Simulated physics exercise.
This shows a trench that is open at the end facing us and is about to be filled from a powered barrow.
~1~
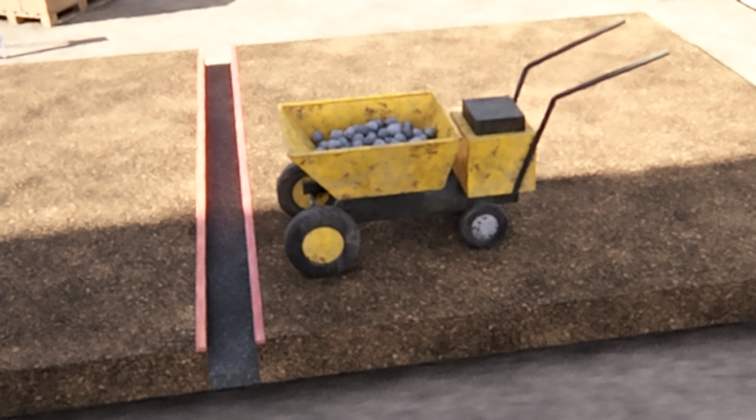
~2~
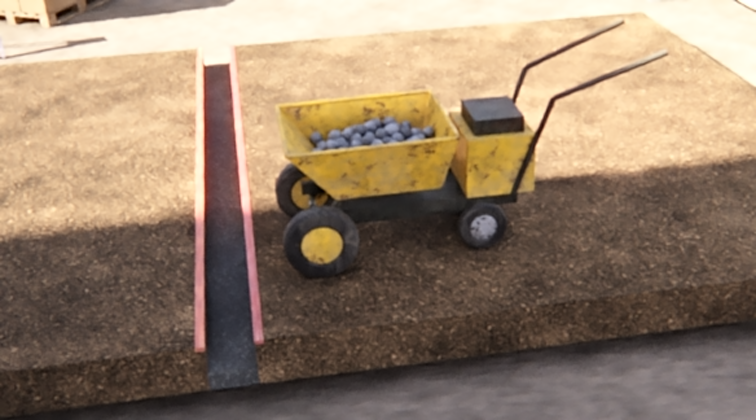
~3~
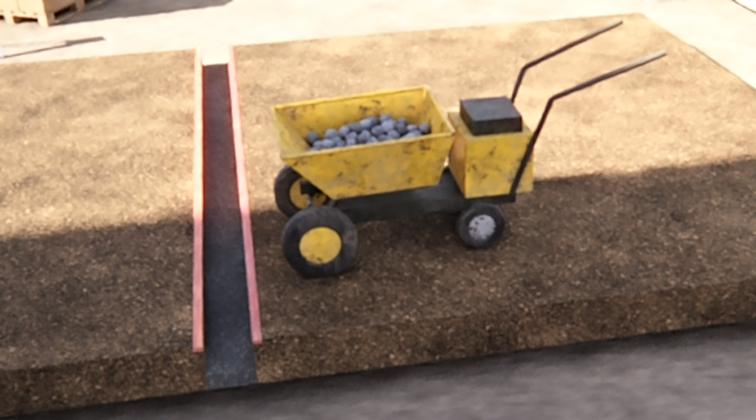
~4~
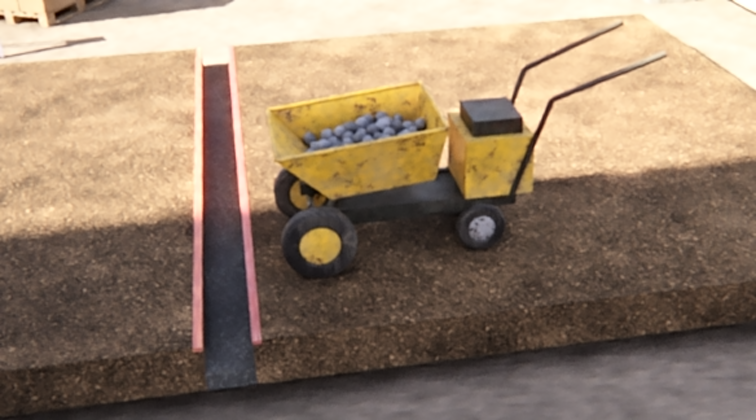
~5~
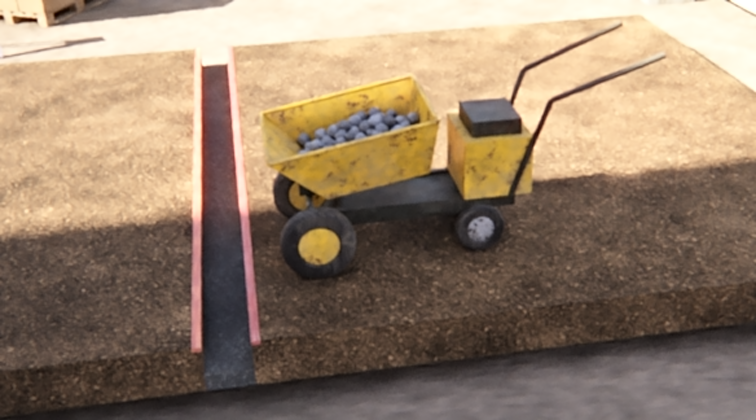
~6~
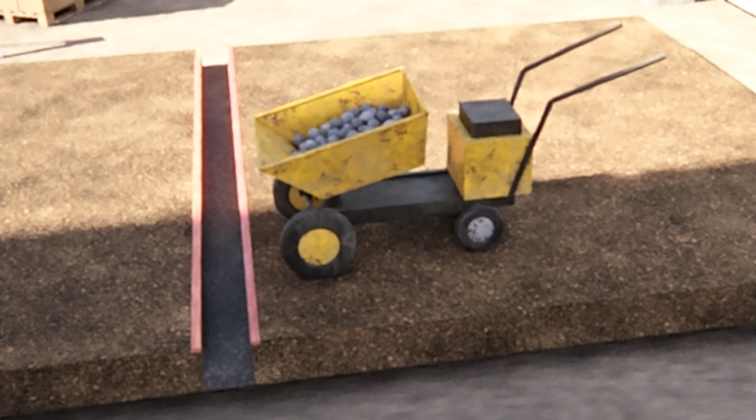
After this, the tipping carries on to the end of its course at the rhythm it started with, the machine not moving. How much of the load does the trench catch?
The portion in the trench is the lesser one.
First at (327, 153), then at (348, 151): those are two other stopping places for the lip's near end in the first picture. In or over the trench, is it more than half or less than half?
Spot 1 gives the bigger portion, spot 2 gives the bigger portion.
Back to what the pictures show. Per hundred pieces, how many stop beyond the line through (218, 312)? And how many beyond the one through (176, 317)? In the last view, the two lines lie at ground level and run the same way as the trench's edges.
Some 80 and some 50 per cent, respectively.
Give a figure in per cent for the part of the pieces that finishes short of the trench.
About 0 per cent.
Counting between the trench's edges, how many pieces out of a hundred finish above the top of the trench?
Roughly 0 percent.
Shortly afterwards, skip tipped well over; the whole lot in the skip.
Next, skip tipped steeply; all but a few in the skip; only a few in or heaped over the trench; only a few beyond it; only a few falling.
Some moments later, skip tipped right over; a little in the skip; near a quarter in or heaped over the trench; near two thirds beyond it.
In the end, skip tipped right over; near a third in or heaped over the trench; near two thirds beyond it.
